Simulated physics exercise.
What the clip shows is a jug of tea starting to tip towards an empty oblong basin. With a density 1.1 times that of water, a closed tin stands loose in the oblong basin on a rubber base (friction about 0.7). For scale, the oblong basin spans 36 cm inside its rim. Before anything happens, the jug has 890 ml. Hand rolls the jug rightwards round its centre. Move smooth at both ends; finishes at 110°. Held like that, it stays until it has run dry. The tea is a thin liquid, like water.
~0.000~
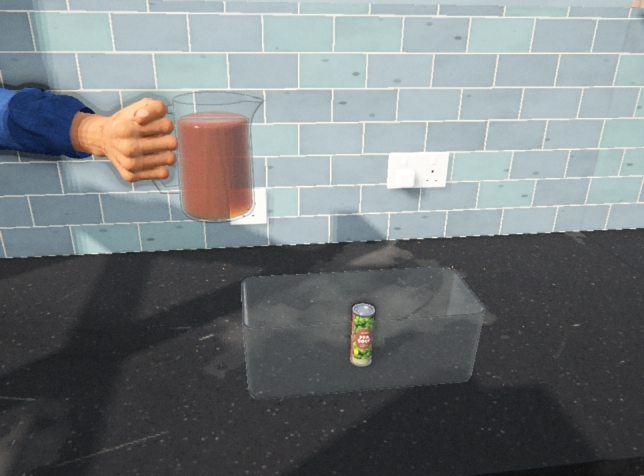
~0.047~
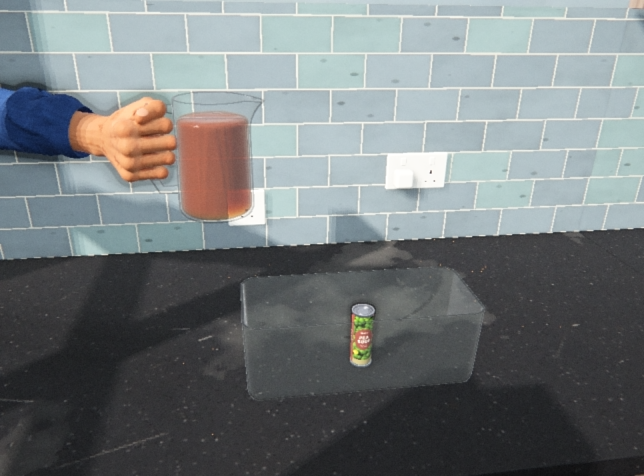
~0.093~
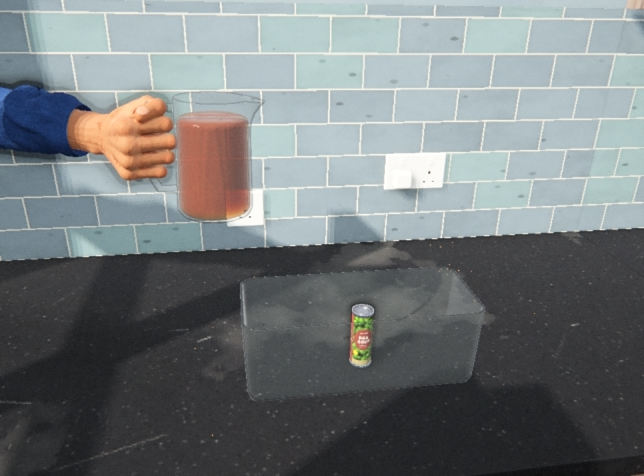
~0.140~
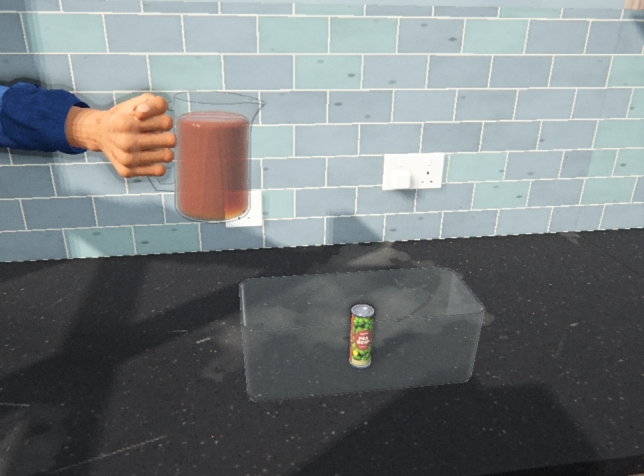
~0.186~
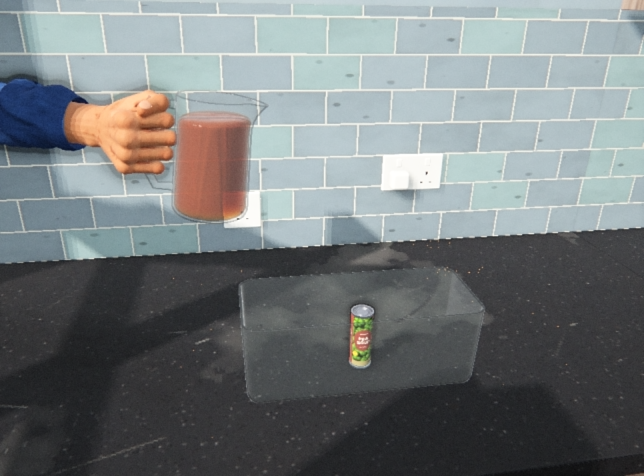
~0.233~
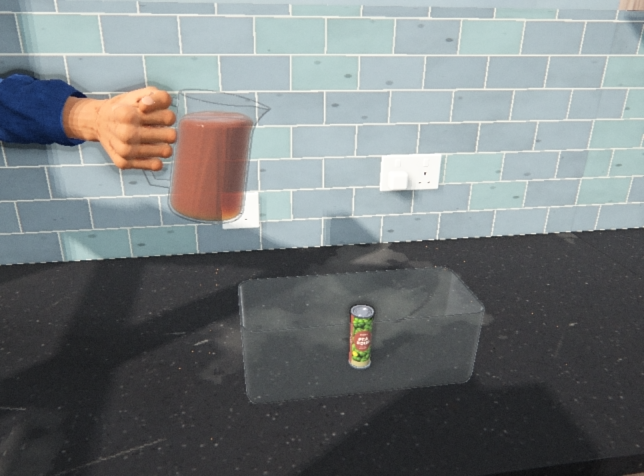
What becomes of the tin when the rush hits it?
It is tipped over.
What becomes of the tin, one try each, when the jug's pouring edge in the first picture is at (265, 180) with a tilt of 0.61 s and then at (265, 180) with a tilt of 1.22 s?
Trial 1 - tin stays standing; trial 2 - tin stays standing.
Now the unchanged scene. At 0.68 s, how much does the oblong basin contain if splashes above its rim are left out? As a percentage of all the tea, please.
About 0%.
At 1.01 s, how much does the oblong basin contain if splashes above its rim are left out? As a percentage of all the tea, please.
Value: Approx. 30 %.
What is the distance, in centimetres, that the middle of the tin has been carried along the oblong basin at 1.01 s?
Roughly 2 cm.
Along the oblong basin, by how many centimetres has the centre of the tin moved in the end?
All told, the tin's centre has moved close to 8.5 cm.
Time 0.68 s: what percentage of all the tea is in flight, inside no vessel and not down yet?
10 %.
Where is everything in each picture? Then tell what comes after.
It leans 0°; its right rim is at (264, 99); the tea meets the walls at (177, 118) and (250, 117); the oblong basin's rim runs from (243, 303) to (469, 289); the tin's top is at (363, 312), in the first picture.
It leans 0°; its right rim is at (264, 99); the tea meets the walls at (176, 118) and (249, 118), in the second picture.
It leans 2°; its right rim is at (265, 100); the tea meets the walls at (176, 118) and (249, 118), in the third picture.
It leans 4°; its right rim is at (266, 102); the tea meets the walls at (176, 117) and (250, 117), in the fourth picture.
It leans 6°; its right rim is at (269, 104); the tea meets the walls at (177, 117) and (252, 118), in the fifth picture.
It leans 10°; its right rim is at (271, 107); the tea meets the walls at (179, 119) and (254, 118), in the sixth picture.
After 0.68 s the tilt is 65° and 90 per cent is still to pour; the tin stands where it began.
After 1.01 s the tilt is 102° and 43 per cent is still to pour; the tin stands 2 cm from where it began.
After 1.35 s the tilt is 110° and 4 per cent is still to pour; the tin lies on its side.
After 1.72 s the tilt is 110° and 0 per cent is still to pour; the tin lies on its side.
In the end the tin lies on its side.
